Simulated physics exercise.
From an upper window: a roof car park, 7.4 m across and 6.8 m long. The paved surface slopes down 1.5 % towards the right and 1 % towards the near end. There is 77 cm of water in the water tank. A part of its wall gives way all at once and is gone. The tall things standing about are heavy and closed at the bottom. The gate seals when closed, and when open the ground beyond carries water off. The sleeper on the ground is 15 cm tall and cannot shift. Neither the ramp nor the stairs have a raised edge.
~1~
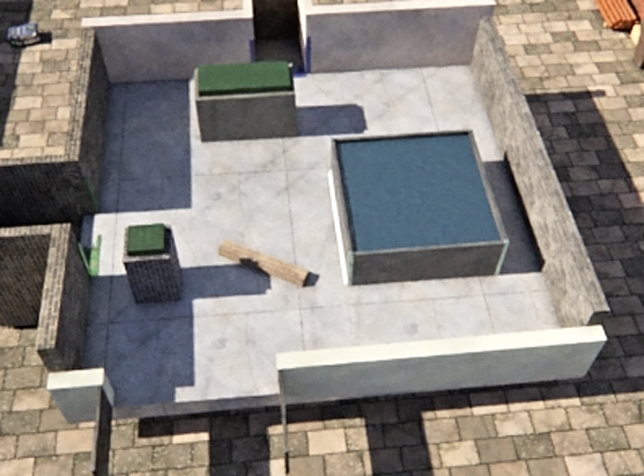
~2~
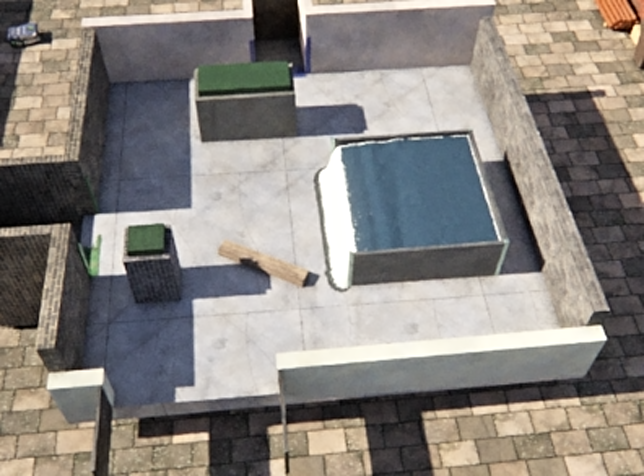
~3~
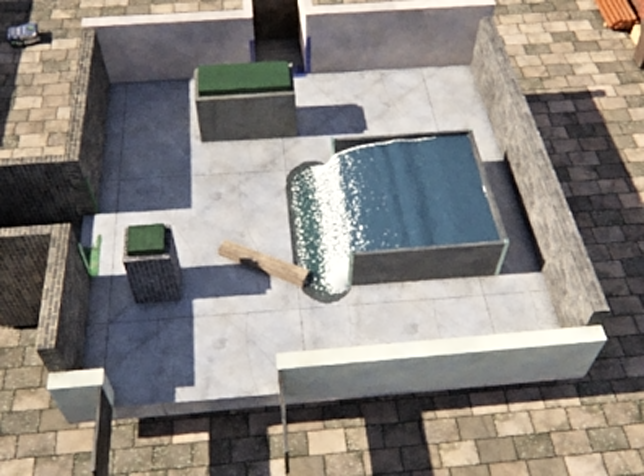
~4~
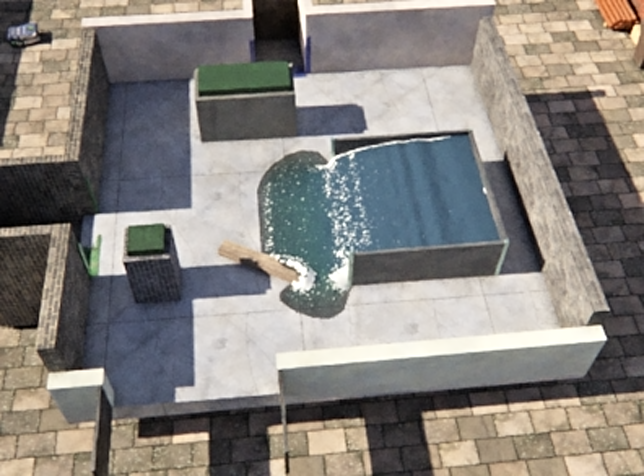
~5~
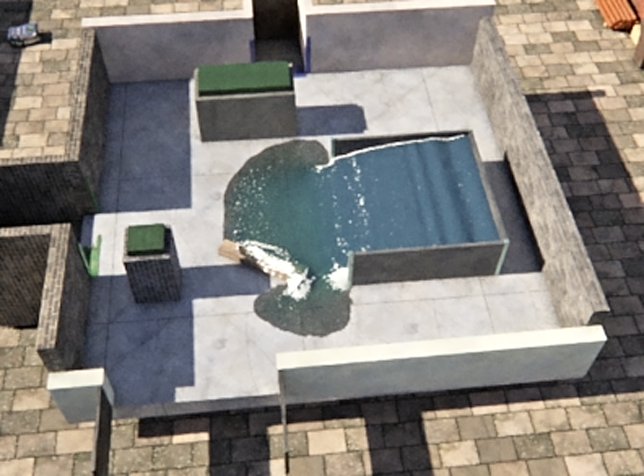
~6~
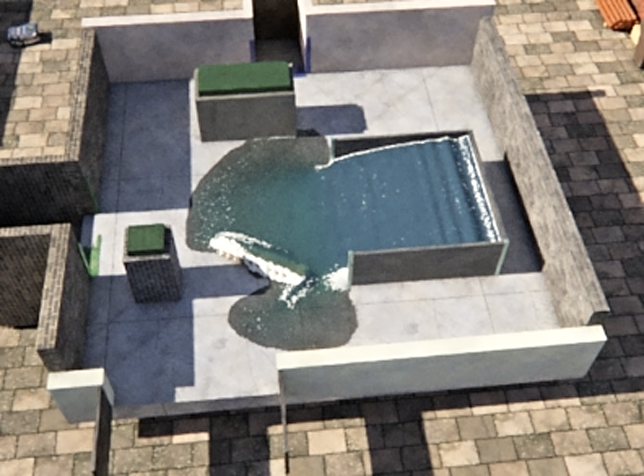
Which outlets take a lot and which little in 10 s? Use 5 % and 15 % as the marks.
Shares: The gate opening takes above 15 %; the flight of stairs down (marked green) takes above 15 %; the ramp down (marked blue) takes not even 5 %.
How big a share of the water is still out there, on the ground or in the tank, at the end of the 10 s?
About 62 per cent.
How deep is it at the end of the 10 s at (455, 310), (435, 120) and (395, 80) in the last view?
About 4, 9 and 2 cm.
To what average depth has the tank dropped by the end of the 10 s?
Some 9 cm.
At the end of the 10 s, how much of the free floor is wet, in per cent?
Near 95 per cent is wet.
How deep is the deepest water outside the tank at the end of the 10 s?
Up to some 28 cm.
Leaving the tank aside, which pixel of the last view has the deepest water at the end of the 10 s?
At about (535, 357).
A moment later water covers 40 % of the floor and is deepest (41 cm) near (291, 269); gone so far, the gate opening 0 %, the flight of stairs down (marked green) 1 %, the ramp down (marked blue) 0 %.
Soon after water covers 50 % of the floor and is deepest (38 cm) near (113, 168); gone so far, the gate opening 2 %, the flight of stairs down (marked green) 5 %, the ramp down (marked blue) 0 %.
Next water covers 60 % of the floor and is deepest (38 cm) near (110, 88); gone so far, the gate opening 7 %, the flight of stairs down (marked green) 11 %, the ramp down (marked blue) 0 %.
Later on water covers 85 % of the floor and is deepest (23 cm) near (474, 76); gone so far, the gate opening 12 %, the flight of stairs down (marked green) 17 %, the ramp down (marked blue) 0 %.
At the end water covers 95 % of the floor and is deepest (28 cm) near (535, 357); gone so far, the gate opening 18 %, the flight of stairs down (marked green) 19 %, the ramp down (marked blue) 1 %.
